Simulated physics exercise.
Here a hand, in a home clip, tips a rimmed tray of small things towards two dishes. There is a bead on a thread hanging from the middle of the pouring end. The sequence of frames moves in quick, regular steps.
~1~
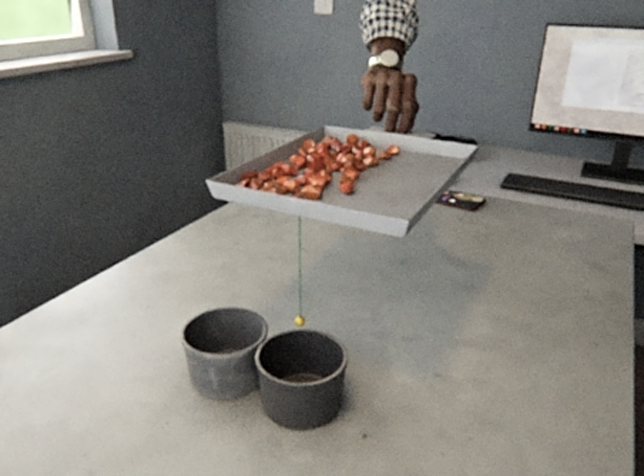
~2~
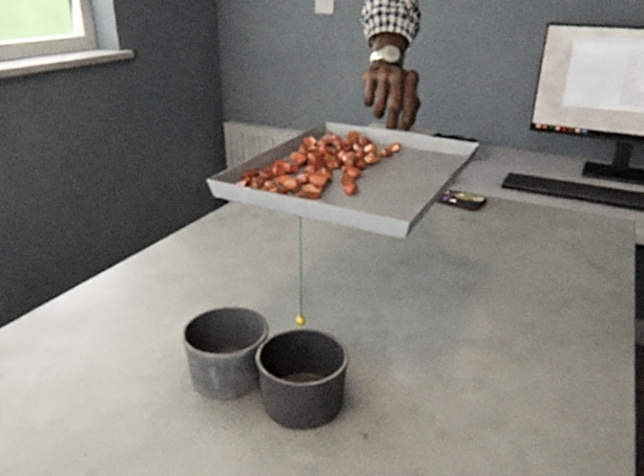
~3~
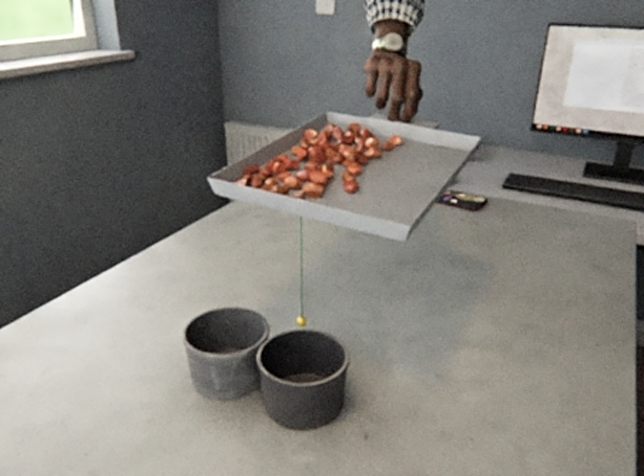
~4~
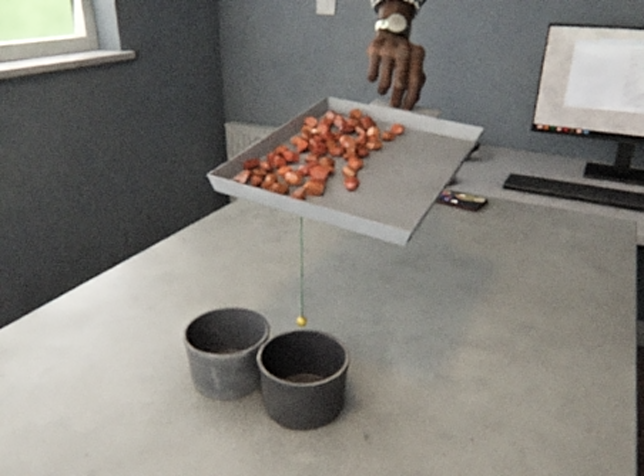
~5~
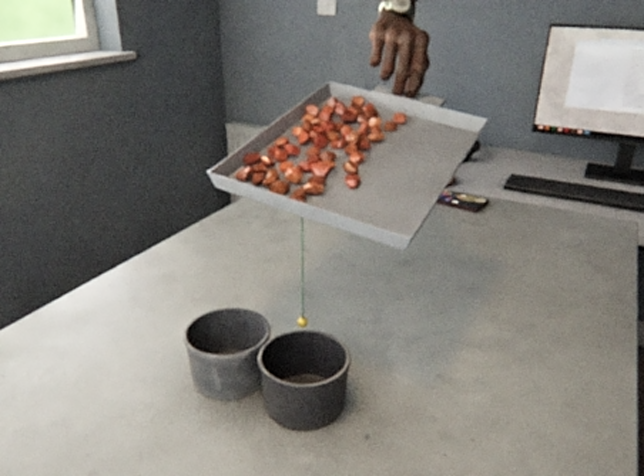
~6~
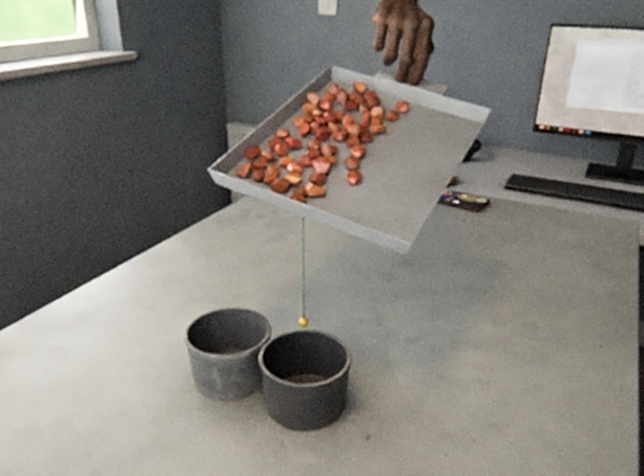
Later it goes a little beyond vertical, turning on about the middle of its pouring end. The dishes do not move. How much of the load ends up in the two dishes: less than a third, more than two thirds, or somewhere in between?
Less than a third ends up in them.
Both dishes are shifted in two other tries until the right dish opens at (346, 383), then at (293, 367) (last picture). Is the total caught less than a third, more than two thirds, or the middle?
Try one: In the middle band; try two: Below one third.
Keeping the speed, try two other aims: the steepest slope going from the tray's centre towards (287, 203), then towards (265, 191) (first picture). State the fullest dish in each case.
Point by point: The left side, then the left side.
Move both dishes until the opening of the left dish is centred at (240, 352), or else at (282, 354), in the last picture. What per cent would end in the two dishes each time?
Close to 30 in a hundred, then close to 60 in a hundred.
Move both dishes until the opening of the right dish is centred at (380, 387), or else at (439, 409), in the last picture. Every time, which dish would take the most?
Going by the two tries in order: The right-placed dish, then the left-placed dish.
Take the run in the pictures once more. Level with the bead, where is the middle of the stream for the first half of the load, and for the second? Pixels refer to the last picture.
I'd say close to (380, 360) at first and close to (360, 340) later on.
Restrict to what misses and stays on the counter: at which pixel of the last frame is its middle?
I'd put the middle at roughly (394, 425).
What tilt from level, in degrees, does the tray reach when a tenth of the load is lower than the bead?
About 75 degrees.
Soon after the last picture, tray tipped steeply; nearly all on the tray; a small part in the air.
A little later, tray tipped past a quarter turn; a small part on the tray; a small part in the right dish; about half outside both; about a quarter in the air.
Later still, tray tipped past a quarter turn; about a quarter in the right dish; most outside both.
At rest, tray tipped past a quarter turn; about a quarter in the right dish; none in the left dish; most outside both.
